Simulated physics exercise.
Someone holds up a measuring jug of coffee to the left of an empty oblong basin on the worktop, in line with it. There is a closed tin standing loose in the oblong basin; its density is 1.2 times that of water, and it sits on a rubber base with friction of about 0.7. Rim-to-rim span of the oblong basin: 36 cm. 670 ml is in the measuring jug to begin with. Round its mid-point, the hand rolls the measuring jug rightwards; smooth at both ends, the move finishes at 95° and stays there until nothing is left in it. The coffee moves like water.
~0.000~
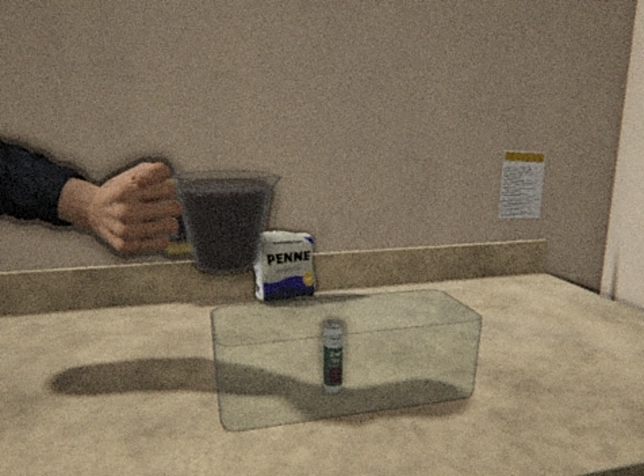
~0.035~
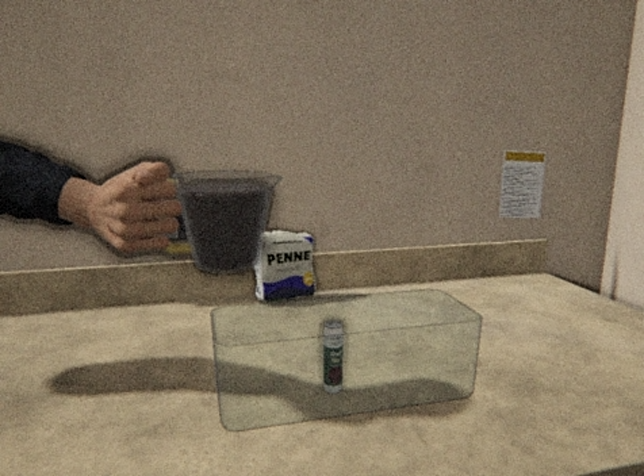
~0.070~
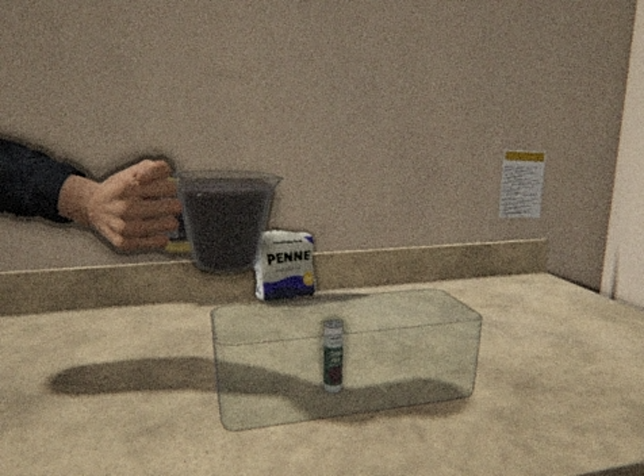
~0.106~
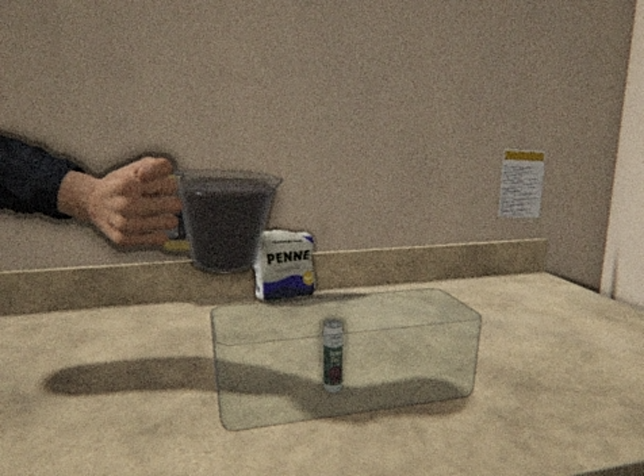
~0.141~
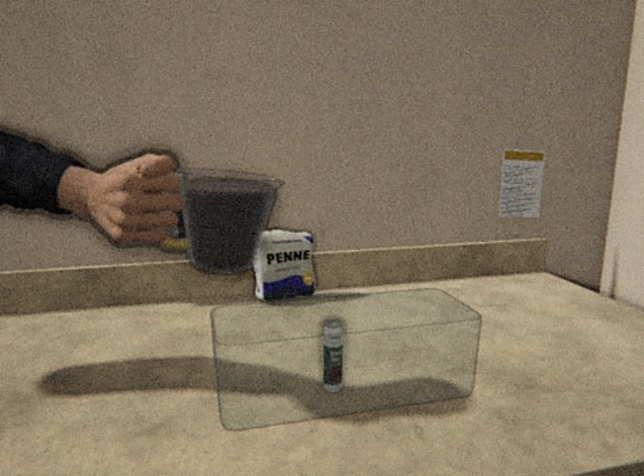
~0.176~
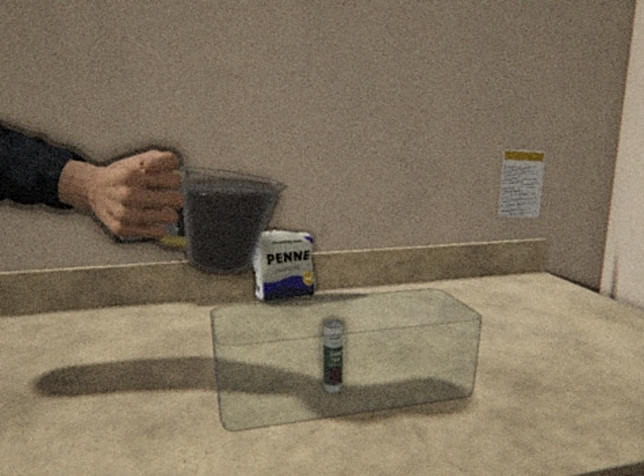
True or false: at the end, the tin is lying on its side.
True.
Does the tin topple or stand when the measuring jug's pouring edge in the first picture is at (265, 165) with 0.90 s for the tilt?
After that, the tin overturns.
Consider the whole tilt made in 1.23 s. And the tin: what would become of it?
Result: Tin tipped over.
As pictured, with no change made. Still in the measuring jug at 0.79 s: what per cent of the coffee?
Share remaining: Approx. 24 %.
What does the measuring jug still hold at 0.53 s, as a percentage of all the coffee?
About 76 per cent.
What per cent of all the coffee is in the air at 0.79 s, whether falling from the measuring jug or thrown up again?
Close to 20 %.
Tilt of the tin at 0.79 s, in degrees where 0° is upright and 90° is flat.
Tilt: Around 0°.
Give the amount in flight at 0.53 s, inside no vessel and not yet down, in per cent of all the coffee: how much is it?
I'd say close to 22 per cent.
By 0.53 s the tilt is 65° and 75 per cent is still to pour; the tin stands where it began.
By 0.79 s the tilt is 94° and 24 per cent is still to pour; the tin stands where it began.
By 1.06 s the tilt is 95° and 2 per cent is still to pour; the tin lies on its side.
By 1.36 s the tilt is 95° and 0 per cent is still to pour; the tin lies on its side.
At rest the tin lies on its side.
